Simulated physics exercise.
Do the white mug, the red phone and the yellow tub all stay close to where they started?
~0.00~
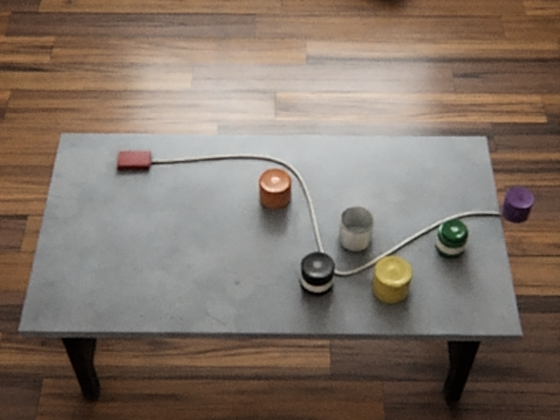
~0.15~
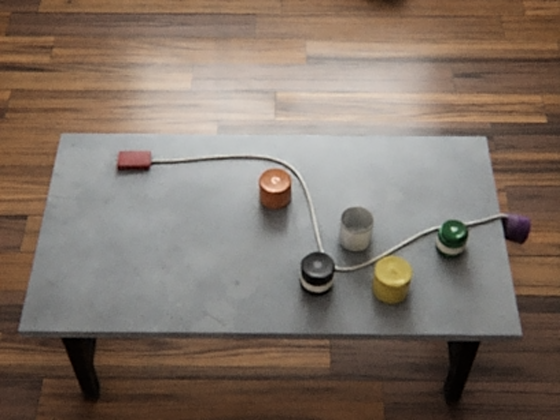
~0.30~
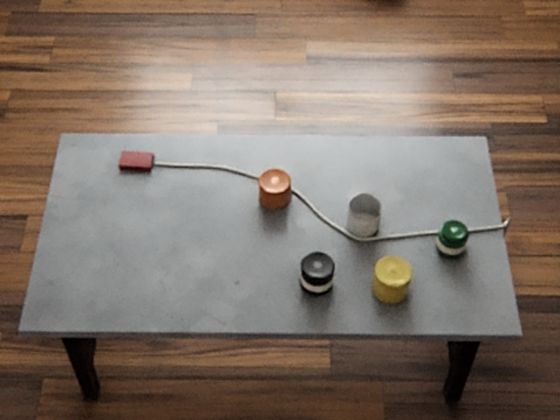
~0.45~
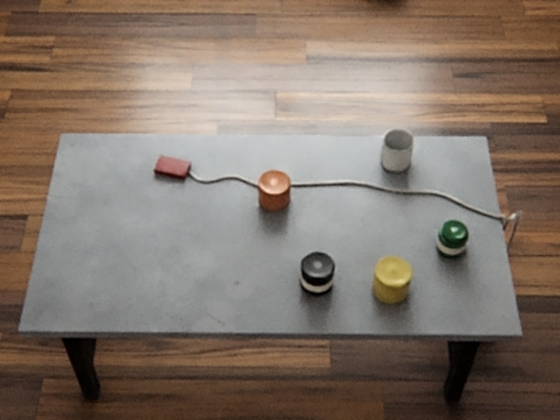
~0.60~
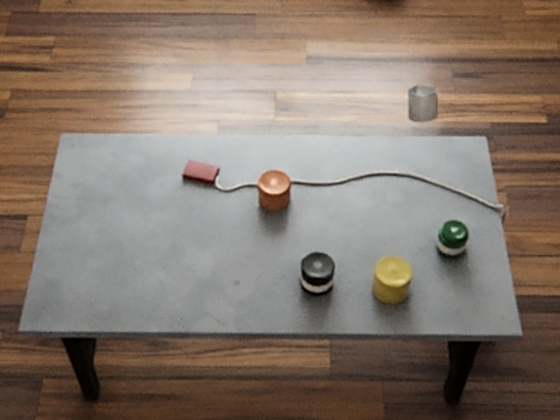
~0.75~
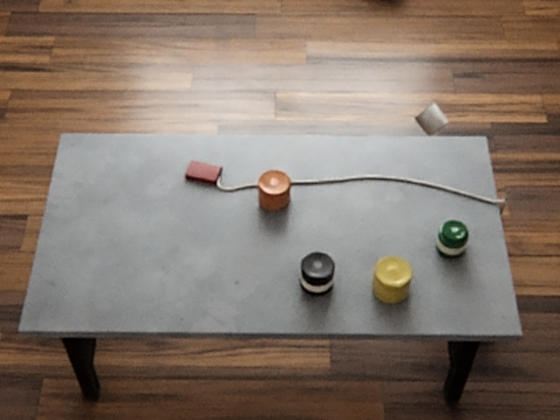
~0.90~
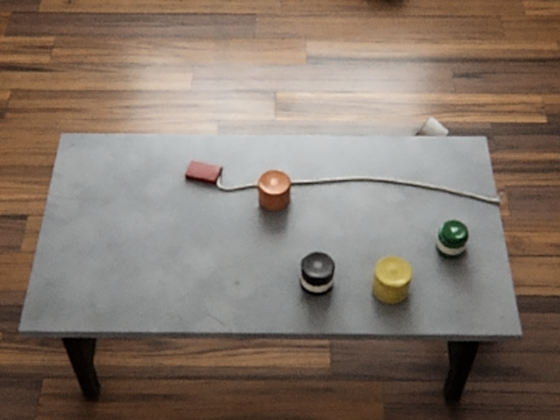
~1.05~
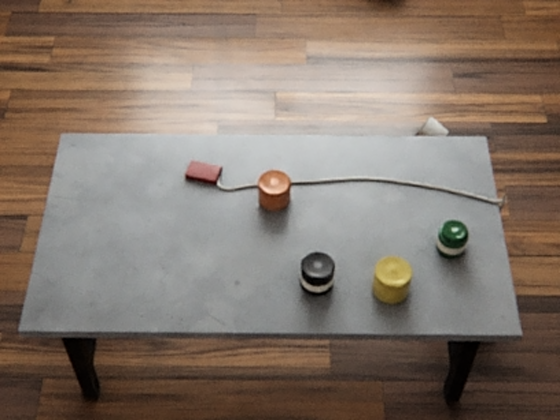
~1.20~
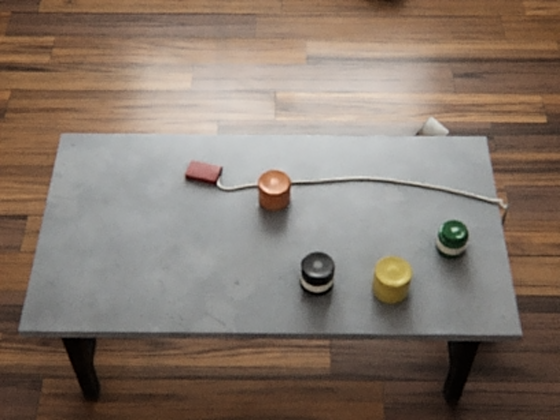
No, the white mug and the red phone both end up well away from where they began, with the mug going over the far edge. Only the yellow tub hardly moves.
